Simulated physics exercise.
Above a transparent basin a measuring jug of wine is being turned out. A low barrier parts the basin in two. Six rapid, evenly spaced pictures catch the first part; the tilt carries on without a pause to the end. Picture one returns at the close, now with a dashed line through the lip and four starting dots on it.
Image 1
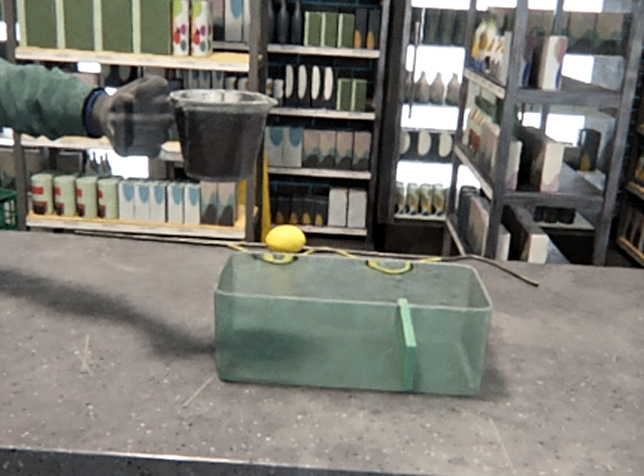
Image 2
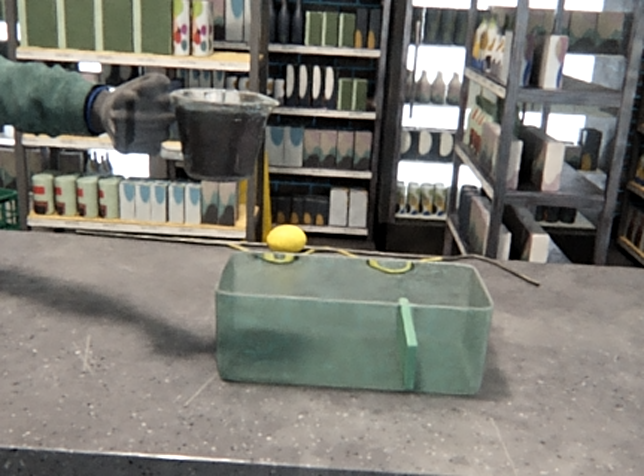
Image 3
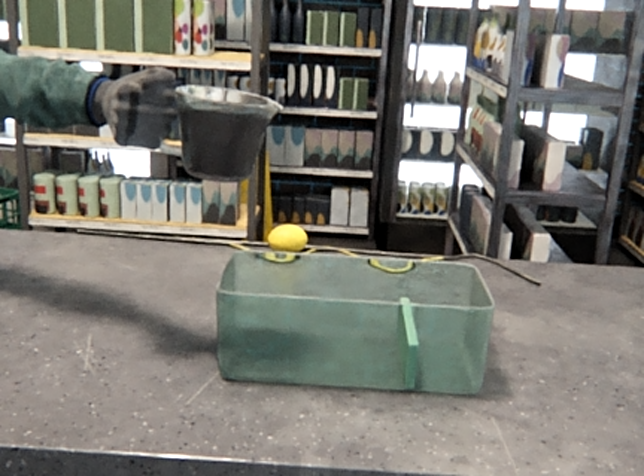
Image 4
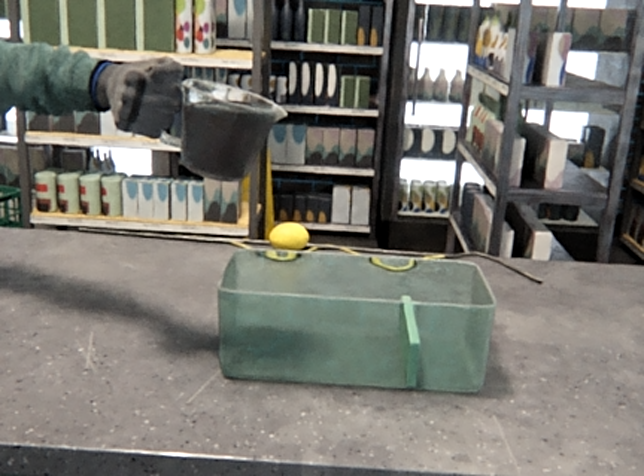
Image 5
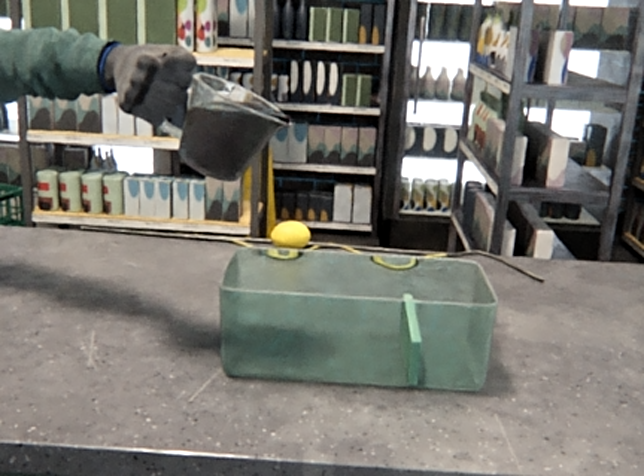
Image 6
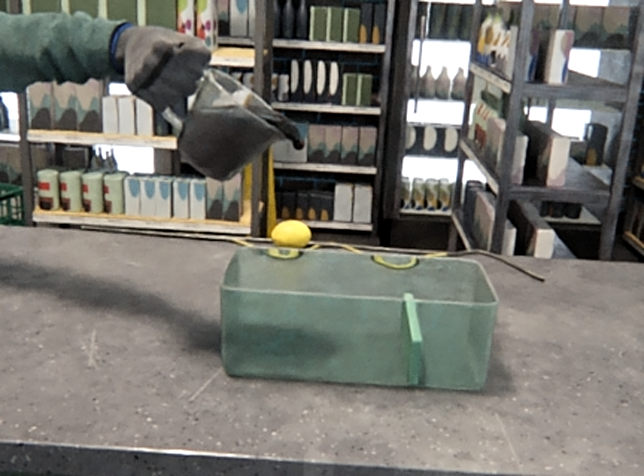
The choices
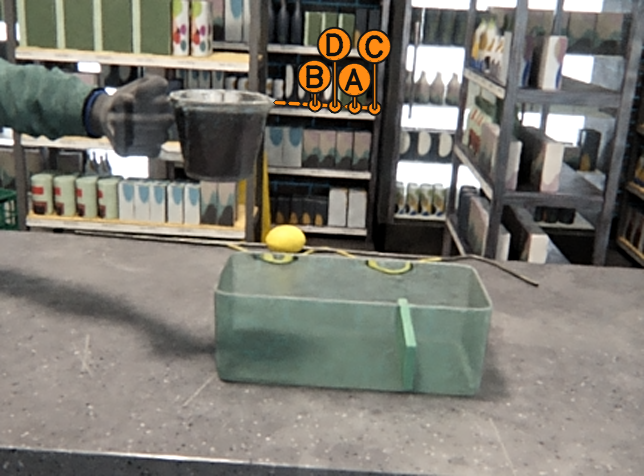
We see a gloved hand at the left holding a jug of dark liquid above a clear basin with a low green divider, then tilting it steadily to the right until the liquid moves over the lip.
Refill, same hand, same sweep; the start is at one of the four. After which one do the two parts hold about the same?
I would pick spot C.
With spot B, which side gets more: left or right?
The left one.
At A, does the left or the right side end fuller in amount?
More ends on the left.
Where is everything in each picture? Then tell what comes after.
Upright, lip at (276, 102); basin from (216, 375) to (478, 392); top of the wall at (407, 320); nothing has left yet.
Upright, lip at (277, 103); nothing has left yet.
Tipped about 6°, lip at (281, 108); nothing has left yet.
Tipped about 14°, lip at (286, 114); nothing has left yet.
Tipped about 24°, lip at (290, 124); wine is over the lip, down to (290, 124).
Tipped about 36°, lip at (290, 137); wine is over the lip, down to (301, 146).
On the marked copy, A at (354, 107); B at (314, 104); C at (374, 108); D at (334, 106).
Choosing A, about 80 % ends left of the wall and 17 % right of it; 3 % is lost outside.
Choosing B, about 95 % ends left of the wall and 2 % right of it.
Choosing C, about 51 % ends left of the wall and 46 % right of it.
Choosing D, about 92 % ends left of the wall and 3 % right of it; 5 % is lost outside.
